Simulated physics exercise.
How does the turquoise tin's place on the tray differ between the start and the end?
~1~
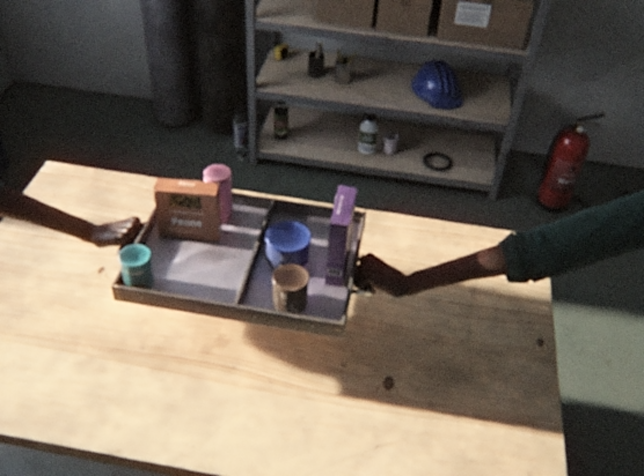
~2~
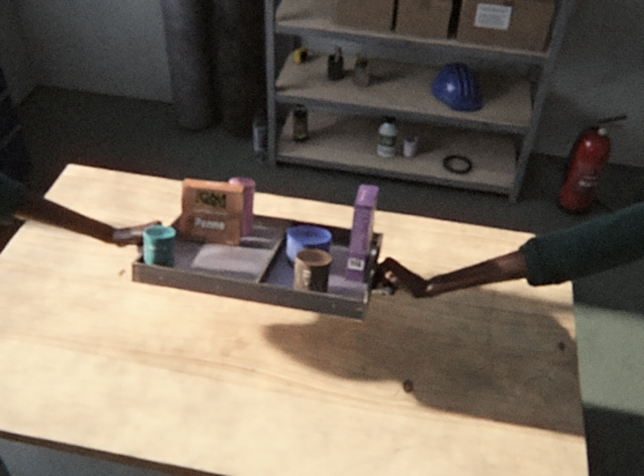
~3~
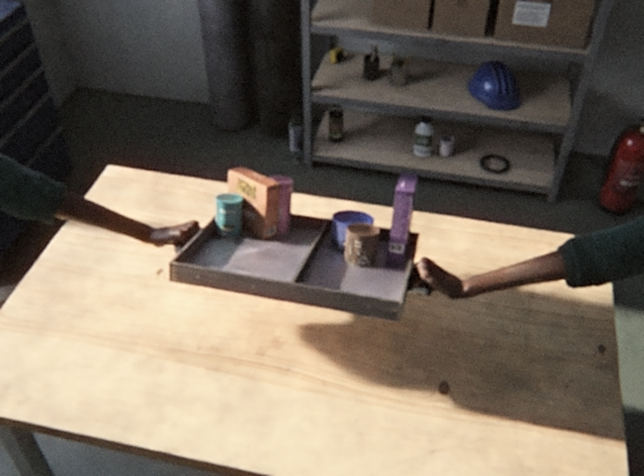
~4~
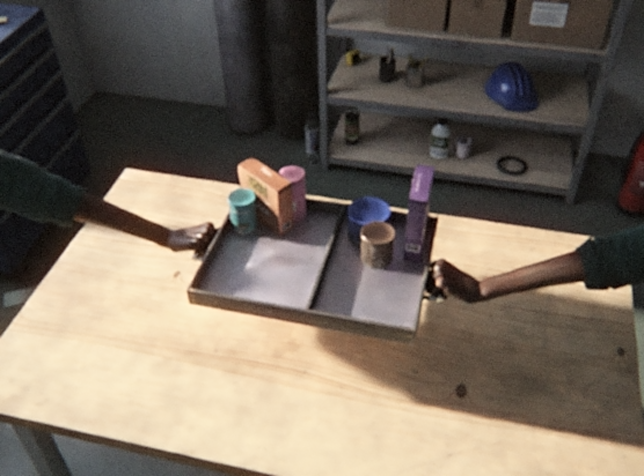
At the start the turquoise tin stands near the front left corner of the tray. At the end it stands toward the far left corner, beside the orange packet.
